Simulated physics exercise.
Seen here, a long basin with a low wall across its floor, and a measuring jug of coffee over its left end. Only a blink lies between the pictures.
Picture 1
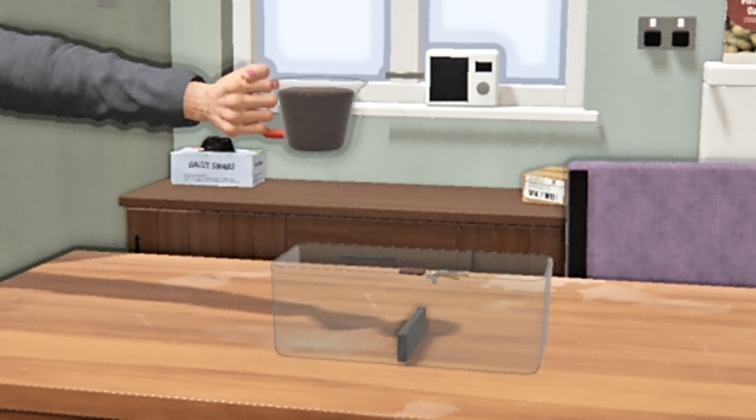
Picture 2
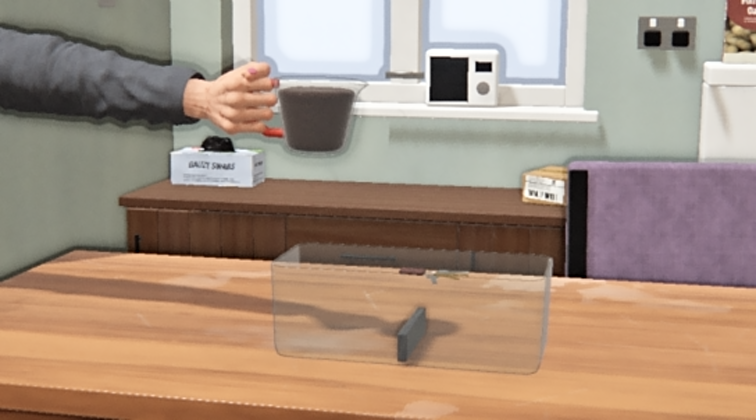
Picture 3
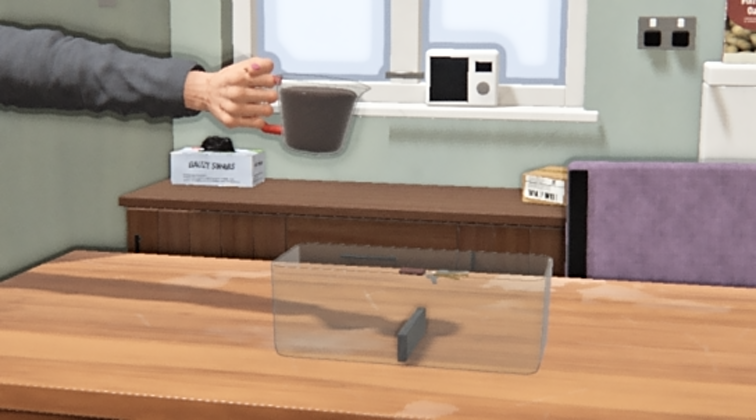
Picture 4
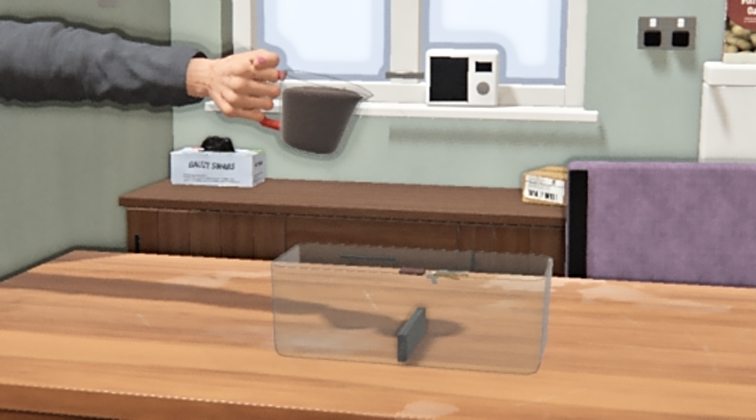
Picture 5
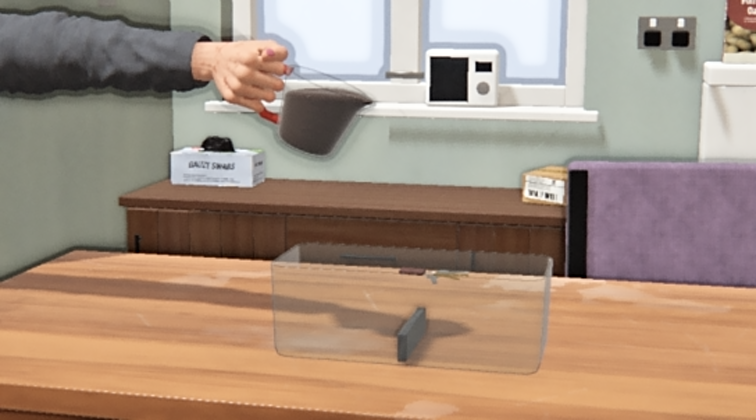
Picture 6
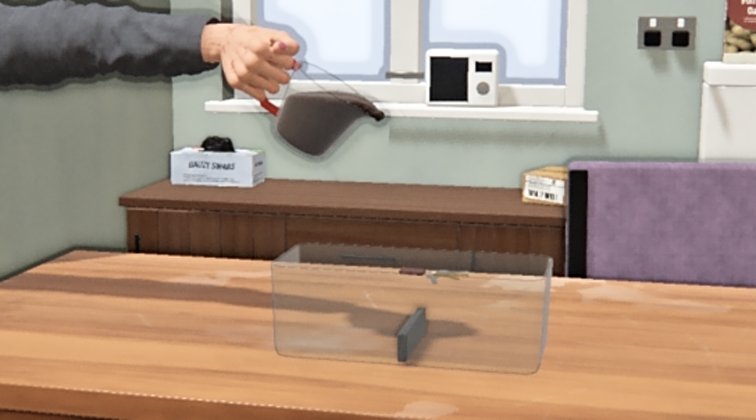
A hand held a measuring jug of dark coffee above the left end of a clear basin with a low wall inside, then tilted it steadily to the right until coffee just crossed the lip.
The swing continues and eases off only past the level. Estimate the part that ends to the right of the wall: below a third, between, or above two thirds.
The share right of the wall is from a third to two thirds.
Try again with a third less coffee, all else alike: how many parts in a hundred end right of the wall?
It comes to 20 per cent or so.
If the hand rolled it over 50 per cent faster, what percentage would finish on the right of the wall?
About 40 per cent.
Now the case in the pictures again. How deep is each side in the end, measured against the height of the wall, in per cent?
Near 30 on the left, 30 on the right.
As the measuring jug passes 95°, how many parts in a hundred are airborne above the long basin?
Near 40 %.
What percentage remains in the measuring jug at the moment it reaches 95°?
Near 35 %.
A moment on, the measuring jug is tipped on its side and 33 per cent is still to pour, 3 is left of the wall and 26 right of it.
Next, the measuring jug is tipped right over and 1 per cent is still to pour, 42 is left of the wall and 48 right of it.
Then the measuring jug is tipped right over and 0 per cent is still to pour, 48 is left of the wall and 49 right of it.
Later the measuring jug is tipped right over and 0 per cent is still to pour, 48 is left of the wall and 50 right of it.
Finally, 48 per cent lies left of the wall, 50 right of it and 2 outside.
